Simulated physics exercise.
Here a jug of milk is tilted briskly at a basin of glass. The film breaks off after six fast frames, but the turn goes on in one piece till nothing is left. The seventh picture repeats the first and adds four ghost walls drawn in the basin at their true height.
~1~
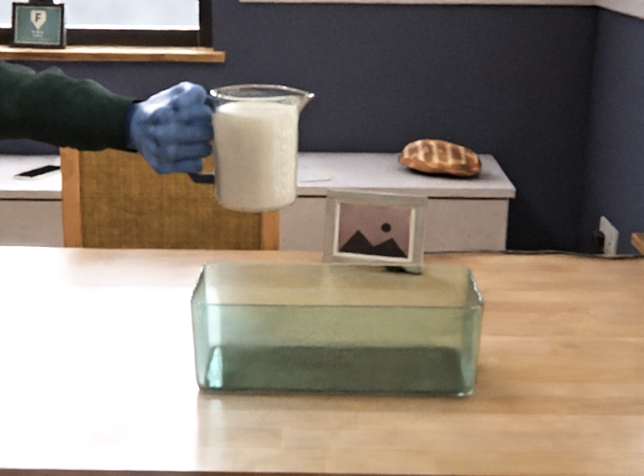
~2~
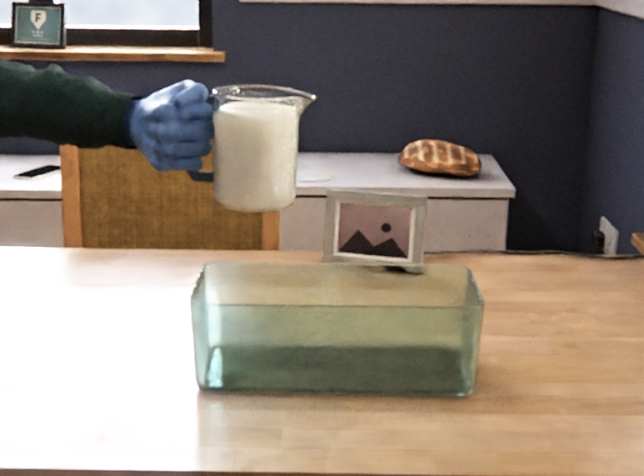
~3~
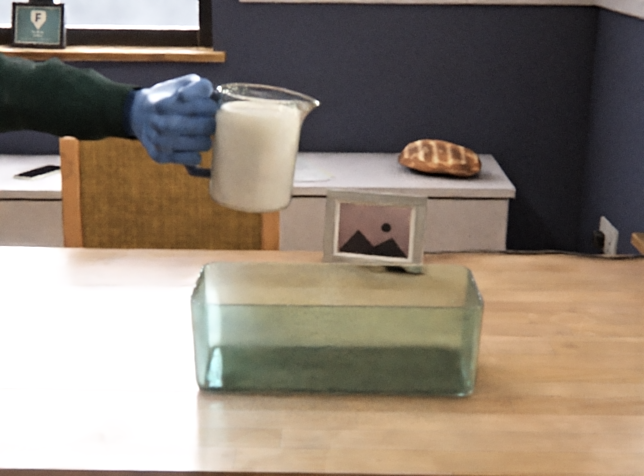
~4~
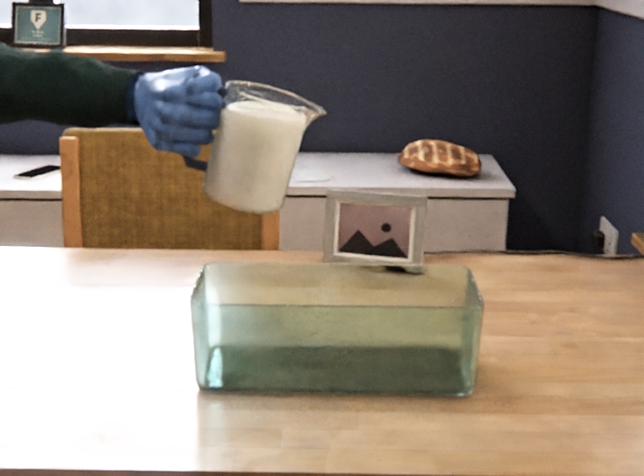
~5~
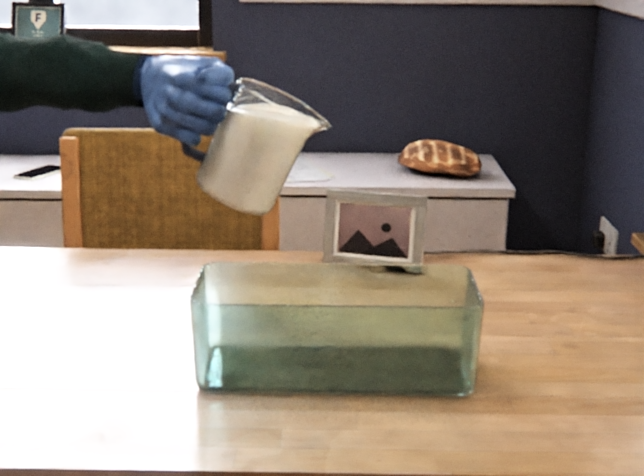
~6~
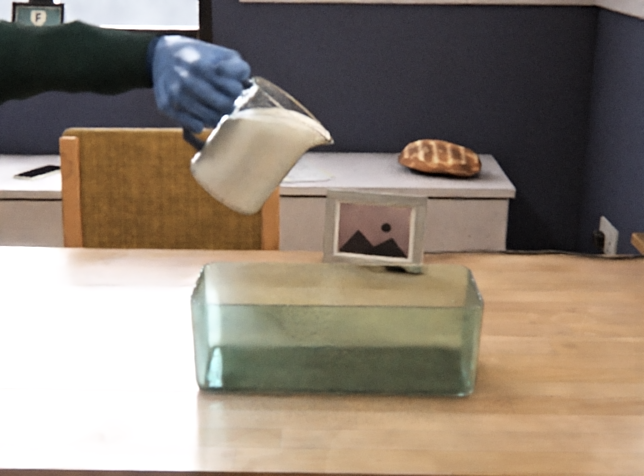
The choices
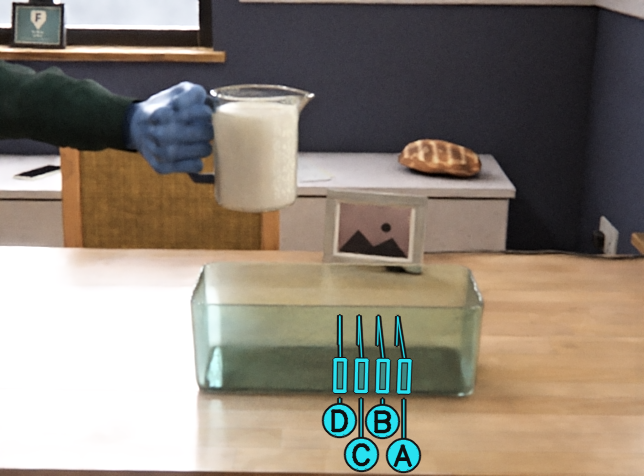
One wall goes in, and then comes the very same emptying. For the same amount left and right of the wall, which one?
Position B.
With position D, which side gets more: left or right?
The right side.
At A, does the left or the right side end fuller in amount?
The left side.
In cyan, A at (403, 399); B at (382, 399); C at (361, 398); D at (339, 398).
For position A, about 88 % ends left of the wall and 7 % right of it; 5 % is lost outside.
For position B, about 55 % ends left of the wall and 42 % right of it; 3 % is lost outside.
For position C, about 16 % ends left of the wall and 81 % right of it; 3 % is lost outside.
For position D, about 6 % ends left of the wall and 91 % right of it; 3 % is lost outside.
